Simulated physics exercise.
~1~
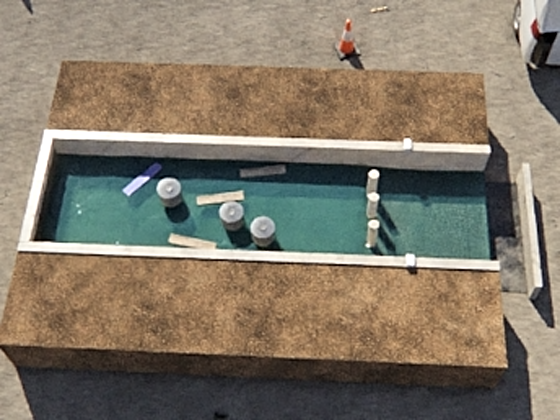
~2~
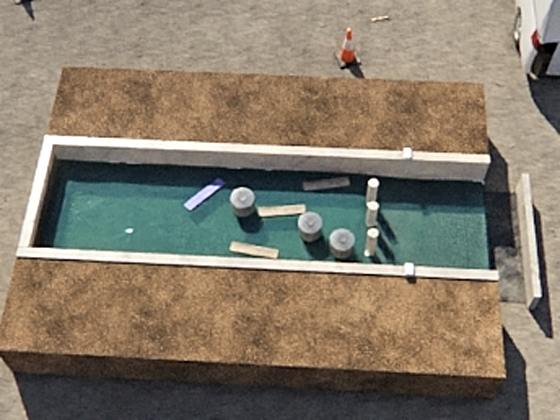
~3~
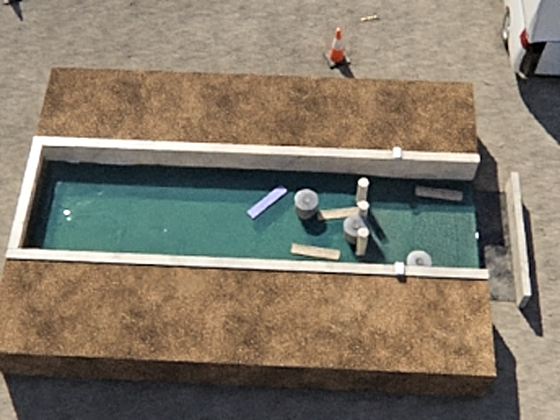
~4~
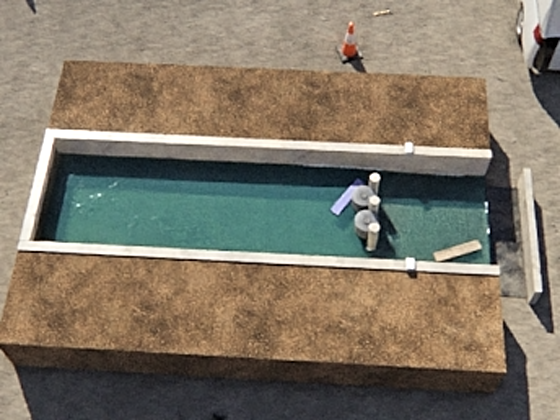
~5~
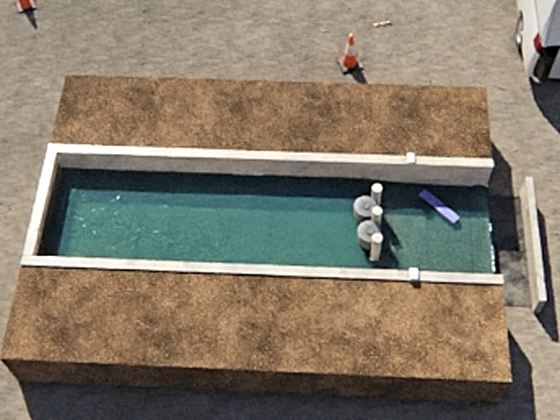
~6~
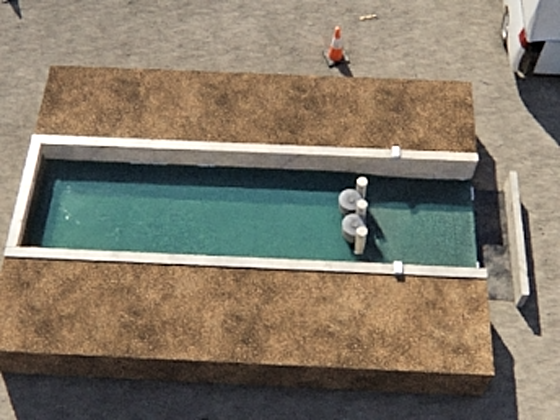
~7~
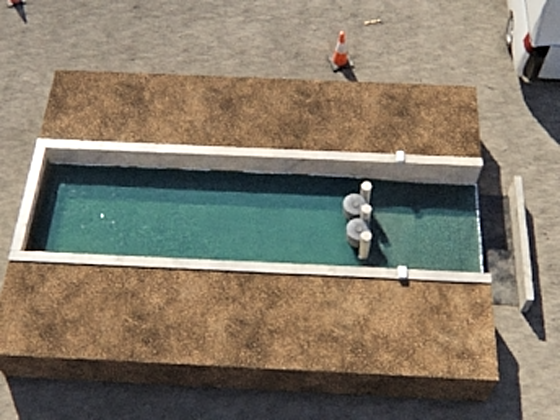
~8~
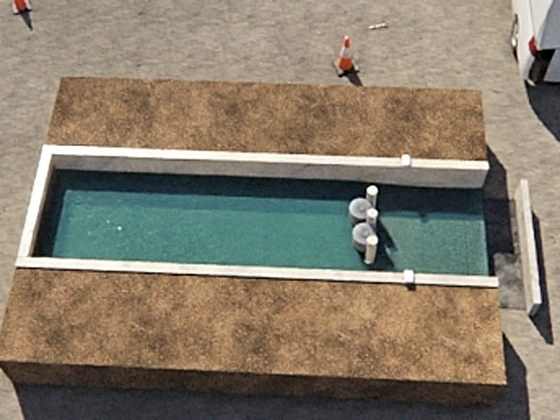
A water channel carries the boards and one tub out rightward, leaving two tubs against posts.
